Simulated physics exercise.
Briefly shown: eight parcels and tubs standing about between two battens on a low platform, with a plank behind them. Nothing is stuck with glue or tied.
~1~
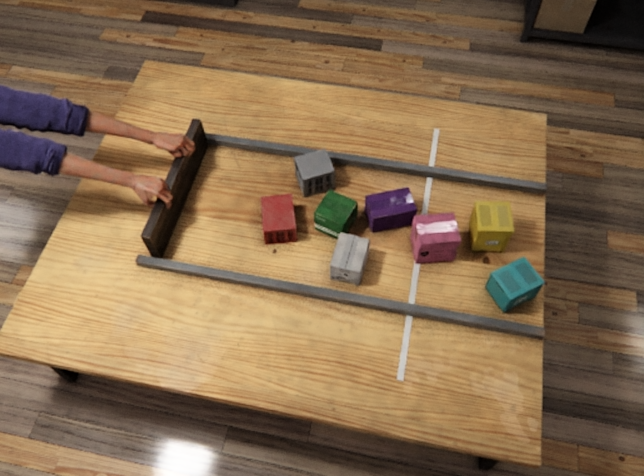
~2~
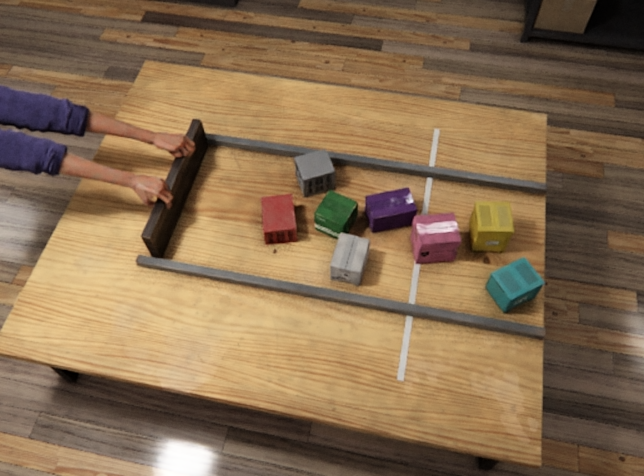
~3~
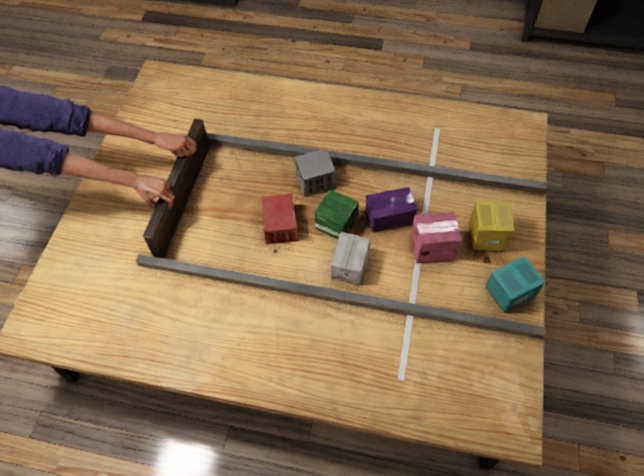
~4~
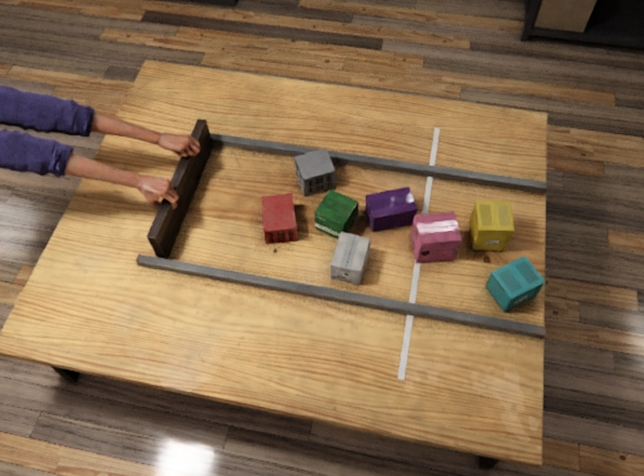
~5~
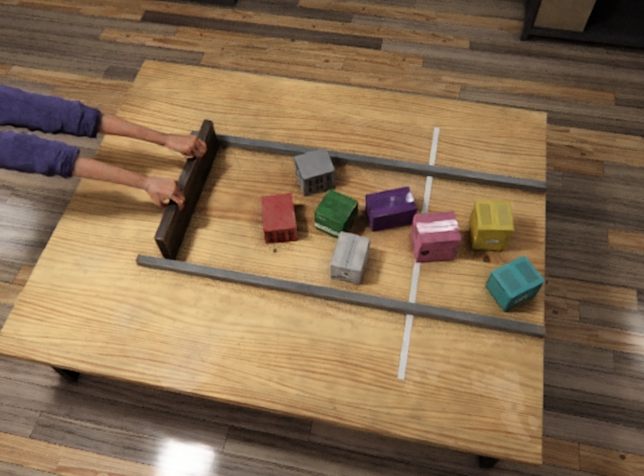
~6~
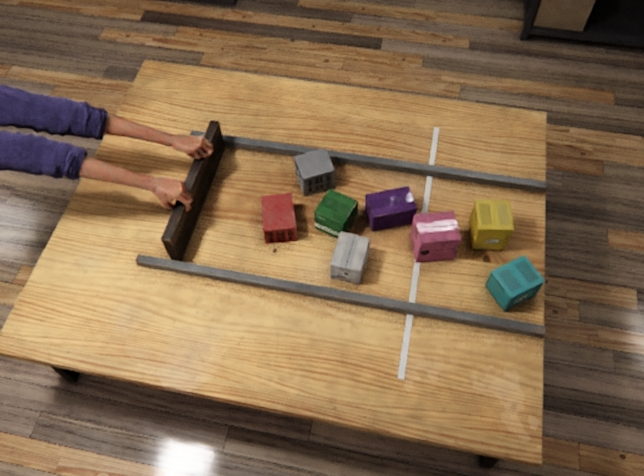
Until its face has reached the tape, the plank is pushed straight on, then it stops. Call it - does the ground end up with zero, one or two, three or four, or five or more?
The ground ends up with zero.
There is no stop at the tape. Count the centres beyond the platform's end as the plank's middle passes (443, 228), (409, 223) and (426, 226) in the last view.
That makes 0, 0, 0.
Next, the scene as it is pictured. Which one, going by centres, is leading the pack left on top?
Turquoise tote, foremost.
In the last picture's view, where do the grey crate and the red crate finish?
They come to rest around (444, 196) and (436, 247).
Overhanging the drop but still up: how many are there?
The figure is 0.
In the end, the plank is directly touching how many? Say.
The number is 3.
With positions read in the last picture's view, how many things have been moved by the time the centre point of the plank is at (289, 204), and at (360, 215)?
The first count is 3, and then it's 6.
Soon after, none off yet; turquoise tote at rest near (514, 284); yellow tote at rest near (490, 226); pink box at rest near (435, 237).
At rest, the number that fall off is zero.
